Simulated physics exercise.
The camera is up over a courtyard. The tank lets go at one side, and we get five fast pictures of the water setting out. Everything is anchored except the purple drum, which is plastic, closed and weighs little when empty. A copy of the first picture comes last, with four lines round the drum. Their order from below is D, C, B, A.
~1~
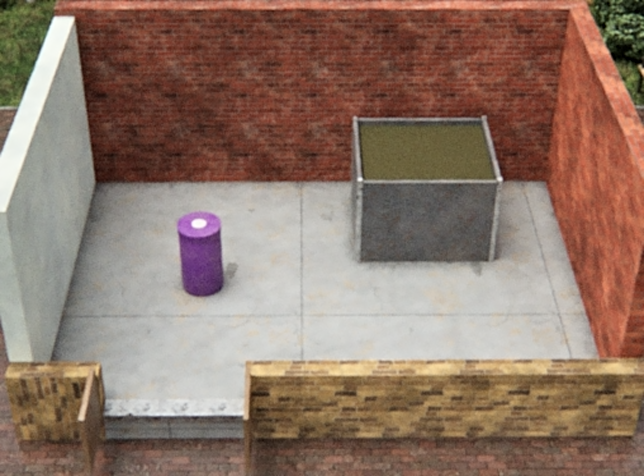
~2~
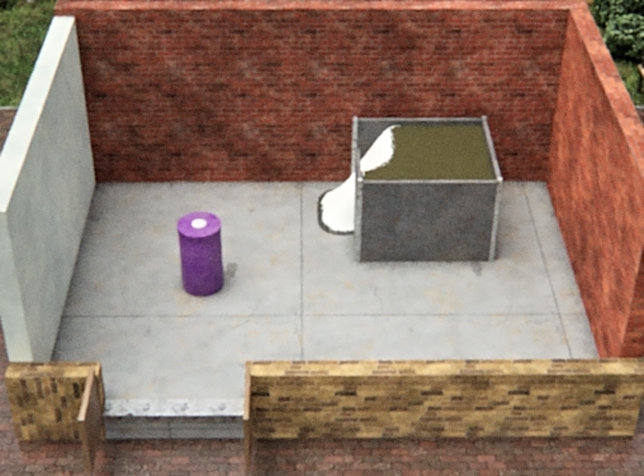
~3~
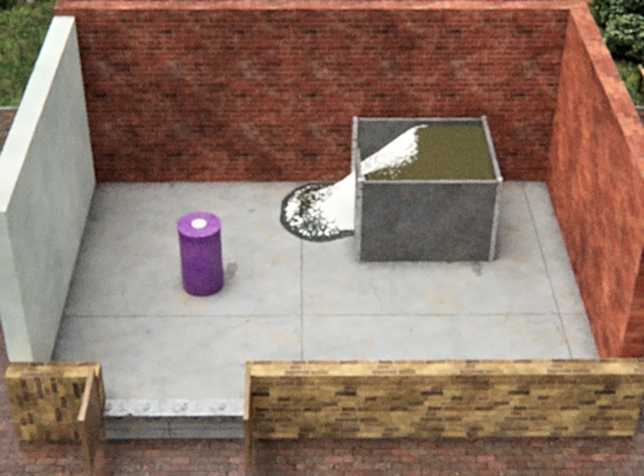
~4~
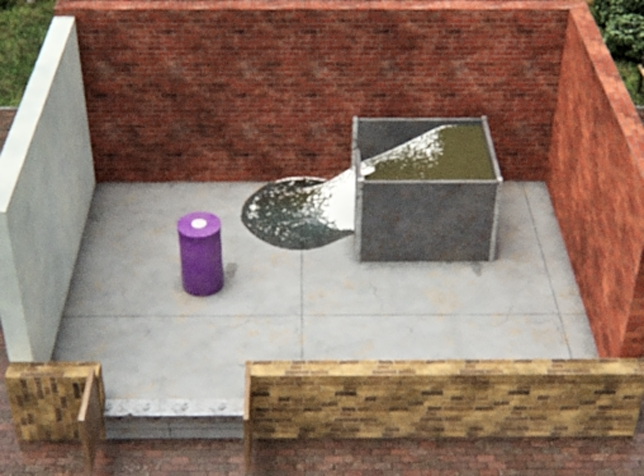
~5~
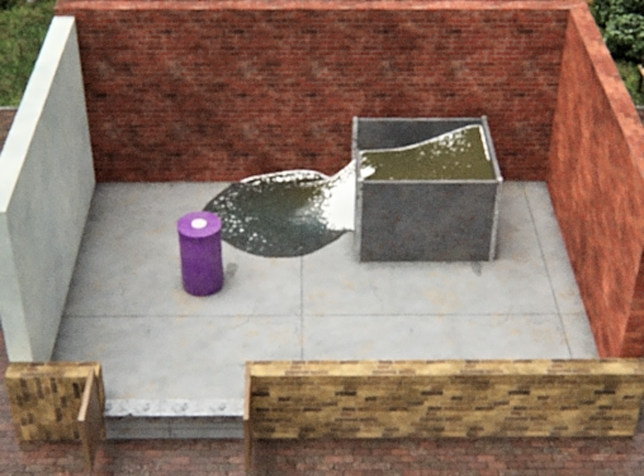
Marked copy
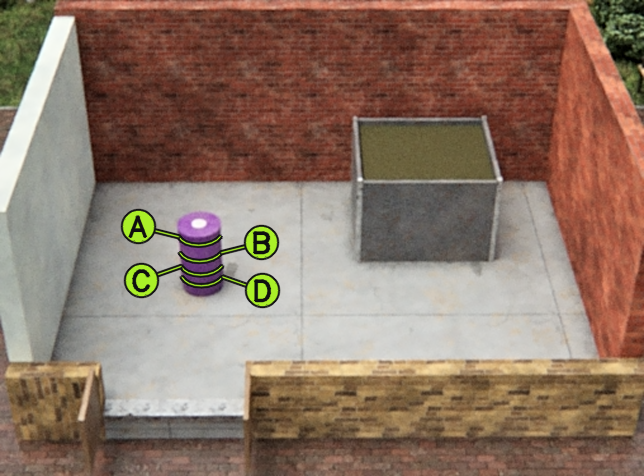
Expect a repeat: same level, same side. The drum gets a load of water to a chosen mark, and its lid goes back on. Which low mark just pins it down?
Take D.
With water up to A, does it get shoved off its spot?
No, not at all.
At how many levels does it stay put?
All of the four.
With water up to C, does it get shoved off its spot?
No, that is safe.
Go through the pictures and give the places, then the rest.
Lid of the purple drum at (199, 224); tank full, its middle at (424, 154); open gate at (174, 364).
Water covers 2 % of the ground and is seen nearest the drum at (337, 231).
Water covers 4 % of the ground and is seen nearest the drum at (296, 227).
Water covers 8 % of the ground and is seen nearest the drum at (270, 236).
Lid of the purple drum at (199, 224); water covers 11 % of the ground and is seen nearest the drum at (254, 249).
On the marked copy, A at (198, 245); B at (199, 261); C at (200, 275); D at (201, 285); from the bottom up D, C, B, A.
Choosing A, it does not move.
Choosing B, it does not move.
Choosing C, it does not move.
Choosing D, it does not move.
